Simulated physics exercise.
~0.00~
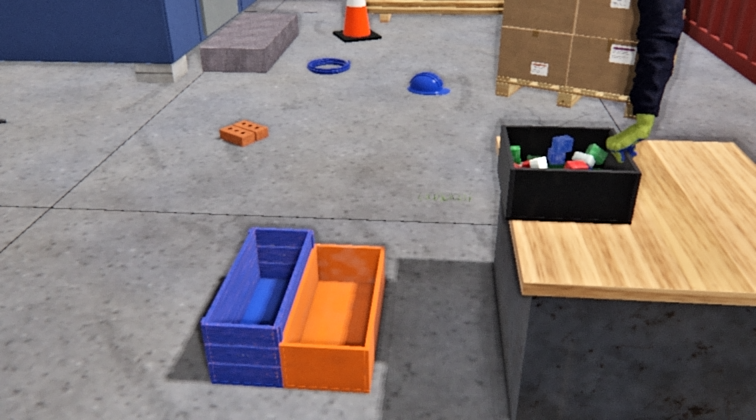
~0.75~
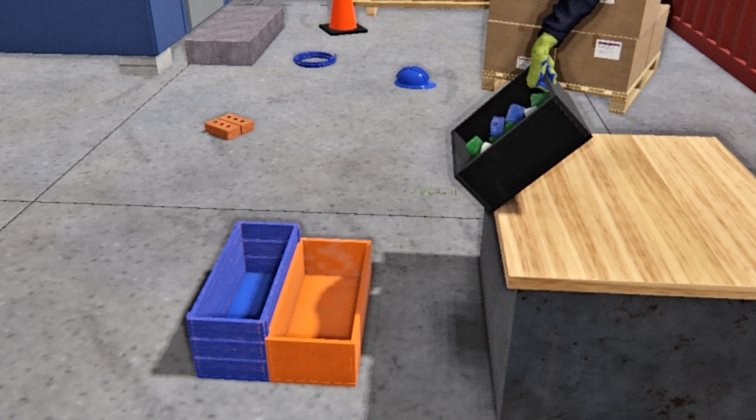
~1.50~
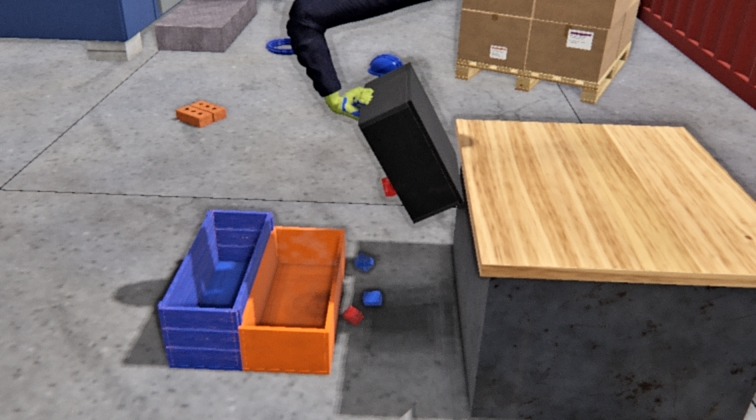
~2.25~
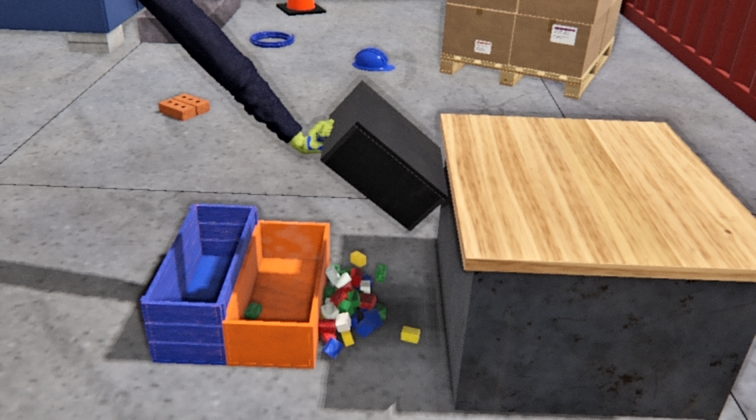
The clip opens on a black crate of colourful toy bricks resting on a wooden-topped bench, with an empty blue bin and an empty orange tub standing side by side on the concrete to the left. A yellow-gloved hand at the crate lifts and tips it toward them. As the crate swings over past the bench's edge, the first few bricks drop to the ground beside the orange tub. The arm keeps turning it until it hangs steeply upside down, emptied. Nearly all the bricks end in a scattered heap short of the orange tub, with just one green brick inside it.
